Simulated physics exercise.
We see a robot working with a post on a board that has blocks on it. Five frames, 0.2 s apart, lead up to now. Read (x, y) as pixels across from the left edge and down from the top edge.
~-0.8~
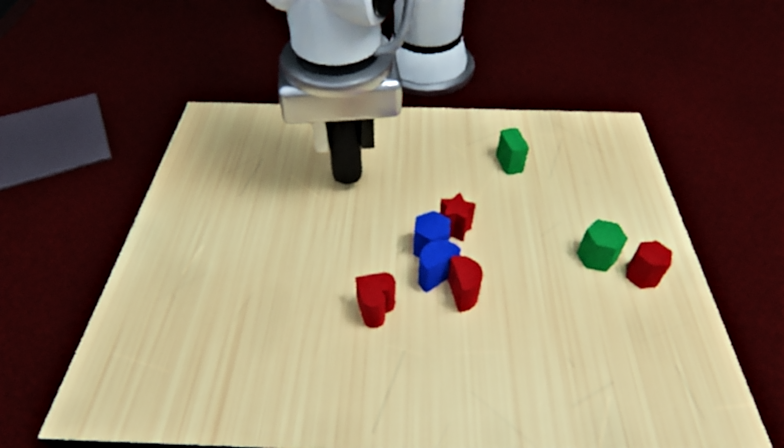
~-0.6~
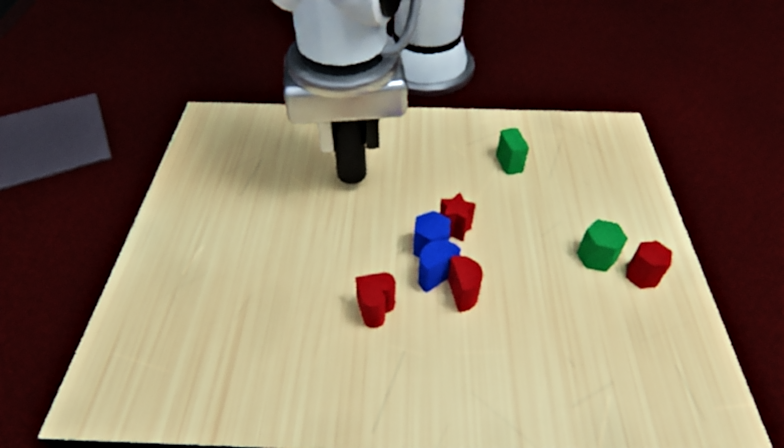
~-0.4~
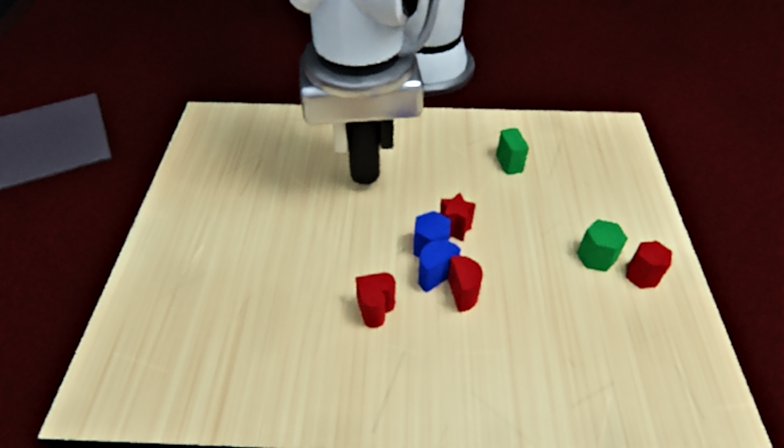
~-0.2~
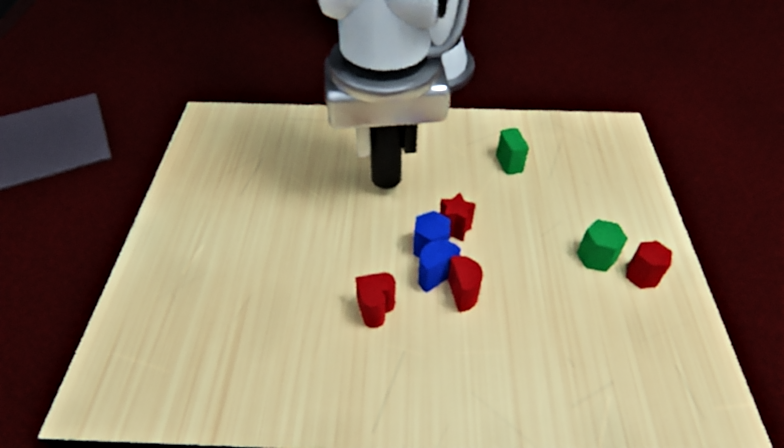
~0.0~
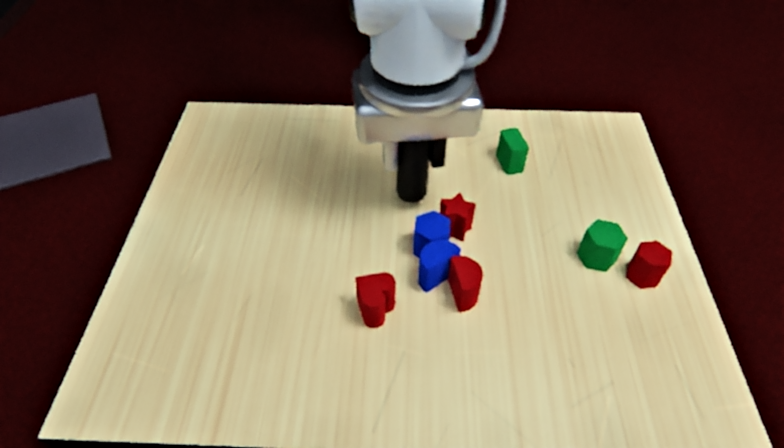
A white robot arm with a black post slides rightward along the far side of a pale wooden board, seen from above at an angle by a still camera. Two blue blocks sit clustered with a red star and a red block near the middle, another red piece lies nearer, and green and red blocks rest rightward. The post creeps right, then moves faster and slightly nearer, beside the unmoving cluster.
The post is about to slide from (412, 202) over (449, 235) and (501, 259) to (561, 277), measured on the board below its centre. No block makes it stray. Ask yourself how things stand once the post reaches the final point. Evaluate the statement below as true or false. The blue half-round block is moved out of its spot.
The statement is correct.
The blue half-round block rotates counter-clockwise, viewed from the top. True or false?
True - the claim holds.
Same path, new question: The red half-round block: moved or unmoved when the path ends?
Stays put.
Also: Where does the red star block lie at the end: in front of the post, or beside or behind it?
It escapes to one side.
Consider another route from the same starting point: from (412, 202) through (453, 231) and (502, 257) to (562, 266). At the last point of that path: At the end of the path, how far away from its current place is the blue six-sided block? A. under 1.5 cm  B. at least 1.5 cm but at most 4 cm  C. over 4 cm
The one that fits is A, under 1.5 cm.
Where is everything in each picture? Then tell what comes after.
In the first frame, post tip (348, 175); block tops, blue six-sided block (433, 225); blue half-round block (438, 252); red star block (458, 205); red half-round block (468, 271); green six-sided block (608, 233).
In the second frame, post (352, 175); blocks unchanged.
In the third frame, post (365, 175); blocks unchanged.
In the fourth frame, post (387, 180); blocks unchanged.
In the fifth frame, post (412, 193); blue six-sided block (433, 225); blue half-round block (438, 252); red star block (458, 205); red half-round block (468, 271); green six-sided block (608, 233).
What follows on the original path. One third of the way, post (450, 226); blue six-sided block (435, 233), turned 45° clockwise; blue half-round block (433, 264), turned 20° anticlockwise; red star block (484, 217), turned 45° anticlockwise.
Two thirds of the way, post (503, 251); blue six-sided block (437, 235), turned 60° clockwise; blue half-round block (432, 266), turned 20° anticlockwise; red star block (536, 229), turned 80° anticlockwise.
At the end, post (564, 269); blue six-sided block (437, 235), turned 60° clockwise; blue half-round block (432, 266), turned 20° anticlockwise; red star block (568, 228), turned 145° anticlockwise; red half-round block in place; green six-sided block in place.
